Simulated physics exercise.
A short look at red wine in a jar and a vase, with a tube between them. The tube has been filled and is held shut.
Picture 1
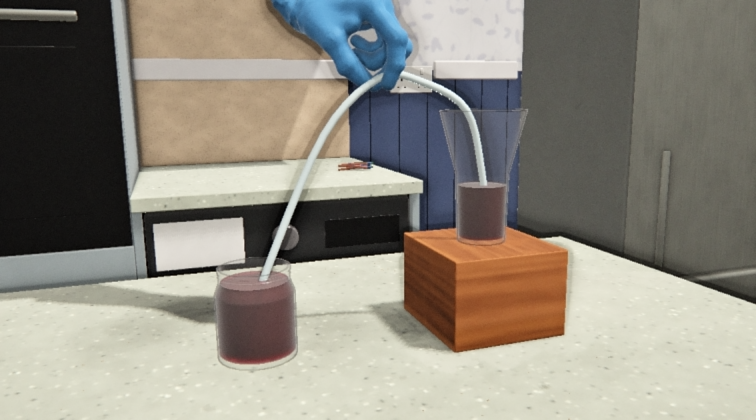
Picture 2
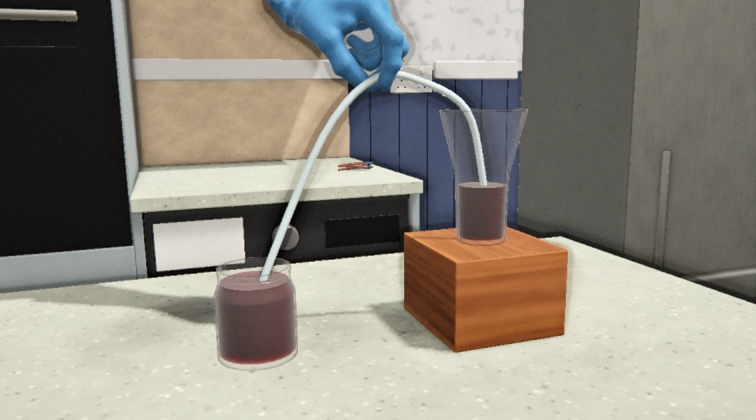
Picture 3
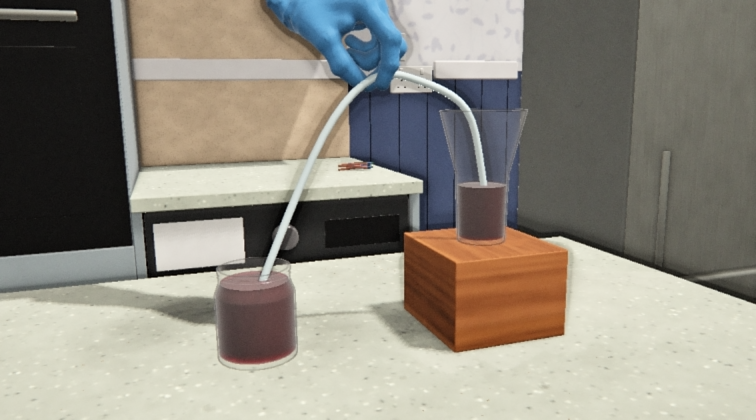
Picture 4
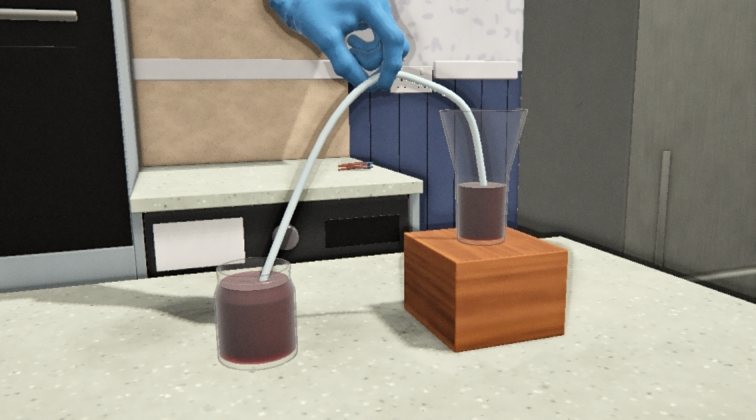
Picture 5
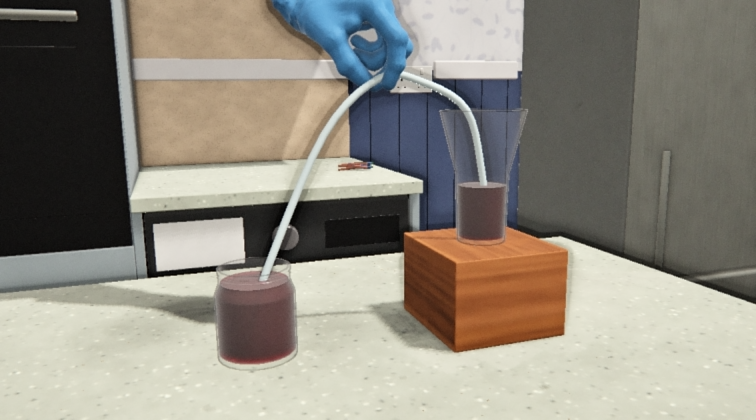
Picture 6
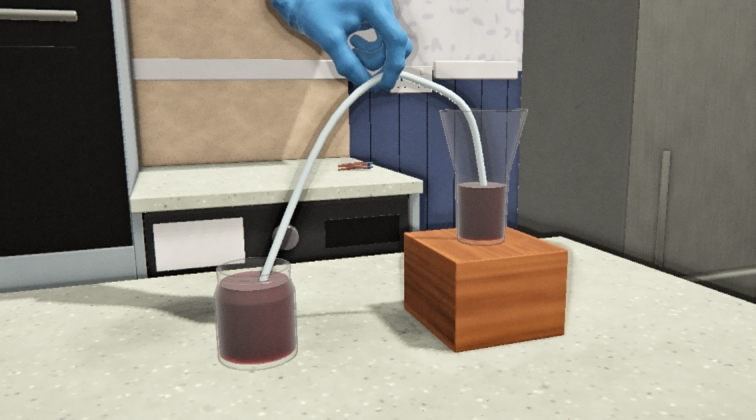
A blue-gloved hand pinches a pale tube arching between a jar of dark red liquid on the countertop, at left, and a flared vase of the liquid on a wooden block, at right; nothing visibly moves.
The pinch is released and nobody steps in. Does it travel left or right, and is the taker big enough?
Flow is into the left one, and the taker runs over.
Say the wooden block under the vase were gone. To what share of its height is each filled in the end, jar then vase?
About 75 and 45 per cent.
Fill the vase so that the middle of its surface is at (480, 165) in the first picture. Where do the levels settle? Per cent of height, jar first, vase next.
Roughly 100 per cent, then 10 per cent.
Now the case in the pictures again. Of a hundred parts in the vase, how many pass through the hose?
Close to 80 %.
Next, the jar is nearly full; the vase is about a third full.
After that, the jar is full to the brim; the vase is nearly empty; the lower one has run over.
Finally, the jar is full to the brim; the vase is nearly empty; the lower one has run over.
